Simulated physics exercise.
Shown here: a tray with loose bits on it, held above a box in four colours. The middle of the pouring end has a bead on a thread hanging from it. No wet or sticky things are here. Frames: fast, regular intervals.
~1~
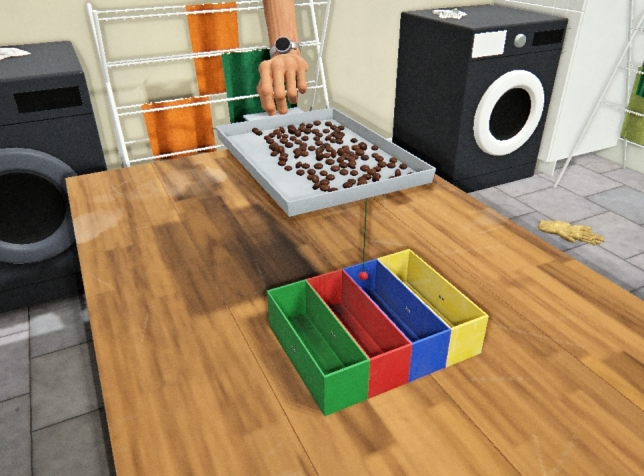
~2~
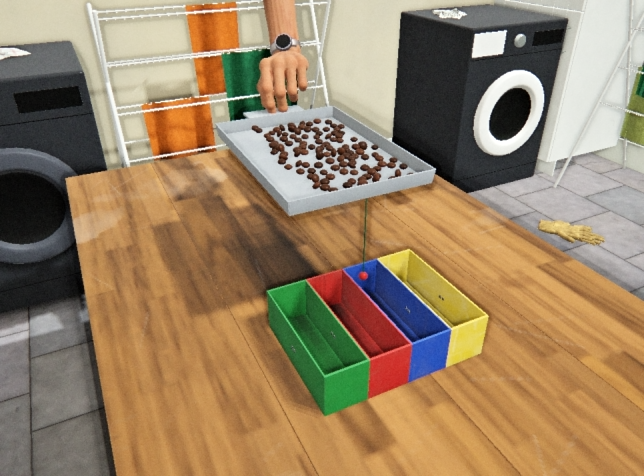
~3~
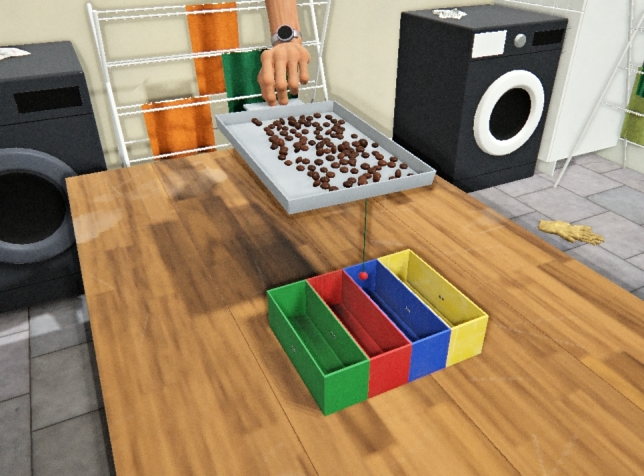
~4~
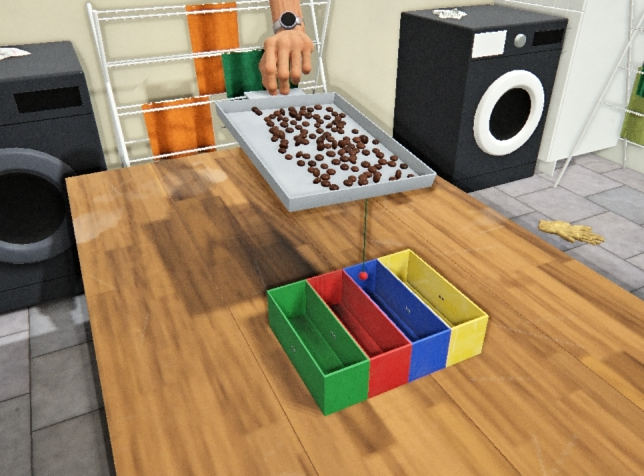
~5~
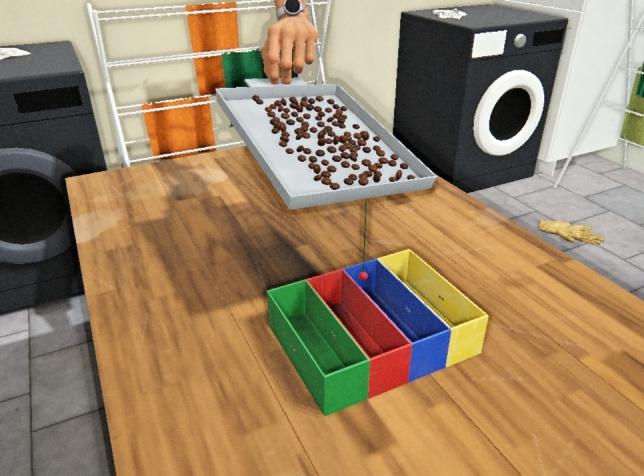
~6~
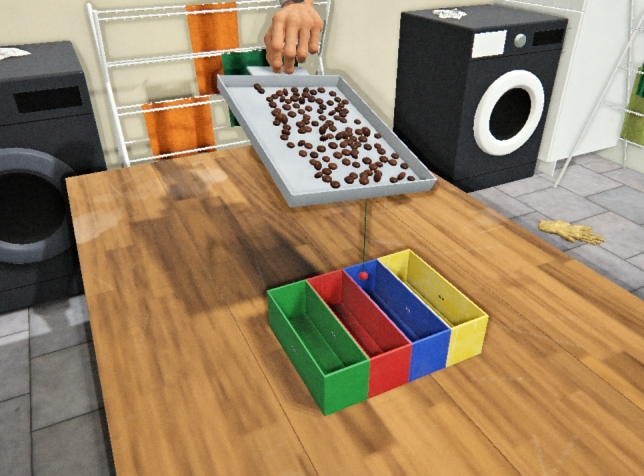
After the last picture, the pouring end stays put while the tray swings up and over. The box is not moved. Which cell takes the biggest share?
The yellow cell.
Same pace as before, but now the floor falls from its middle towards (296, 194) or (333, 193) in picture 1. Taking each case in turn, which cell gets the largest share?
In order, it comes out as the green one and the green one.
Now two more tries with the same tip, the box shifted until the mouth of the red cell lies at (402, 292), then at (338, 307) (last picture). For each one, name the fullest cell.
Case 1 - blue; case 2 - yellow.
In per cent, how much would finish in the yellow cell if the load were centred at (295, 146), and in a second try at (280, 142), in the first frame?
In order, 70 per cent then 70 per cent.
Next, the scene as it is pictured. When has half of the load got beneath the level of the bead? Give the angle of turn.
About 110 degrees.
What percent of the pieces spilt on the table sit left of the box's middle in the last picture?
Roughly 0 in a hundred.
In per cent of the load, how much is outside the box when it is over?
10 %.
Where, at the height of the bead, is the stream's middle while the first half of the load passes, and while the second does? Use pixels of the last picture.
The opening part goes through (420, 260); what follows goes through (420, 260).
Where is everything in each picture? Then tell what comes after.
Corners of the pouring end at (289, 201) and (433, 168), level; middle of the load at (319, 152), flat chocolate drops; bead on its thread at (363, 276); green cell at (347, 384); red cell at (390, 368); blue cell at (430, 352); yellow cell at (467, 338), in the first picture.
Corners of the pouring end at (289, 201) and (433, 169), level; middle of the load at (319, 151), in the second picture.
Corners of the pouring end at (290, 199) and (434, 171), tipped barely, lowest at the right corner; middle of the load at (319, 147), in the third picture.
Corners of the pouring end at (291, 197) and (434, 173), tipped a little, lowest at the right corner; middle of the load at (320, 141), in the fourth picture.
Corners of the pouring end at (292, 195) and (434, 176), tipped a little, lowest at the right corner; middle of the load at (321, 136), in the fifth picture.
Corners of the pouring end at (293, 194) and (435, 178), tipped clearly, lowest at the right corner; middle of the load at (323, 130); green cell at (347, 384); red cell at (390, 368); blue cell at (430, 352); yellow cell at (467, 338), in the sixth picture.
Soon, tray tipped steeply; all on the tray.
A while on, tray tipped right over; nearly all on the tray; a stray few in the yellow cell.
Towards the end, tray tipped past a quarter turn; most in the yellow cell; a small part in the blue cell; a small part falling or outside the box.
Finally, tray tipped past a quarter turn; most in the yellow cell; a small part in the blue cell; none in the green cell; none in the red cell; a small part outside the box.
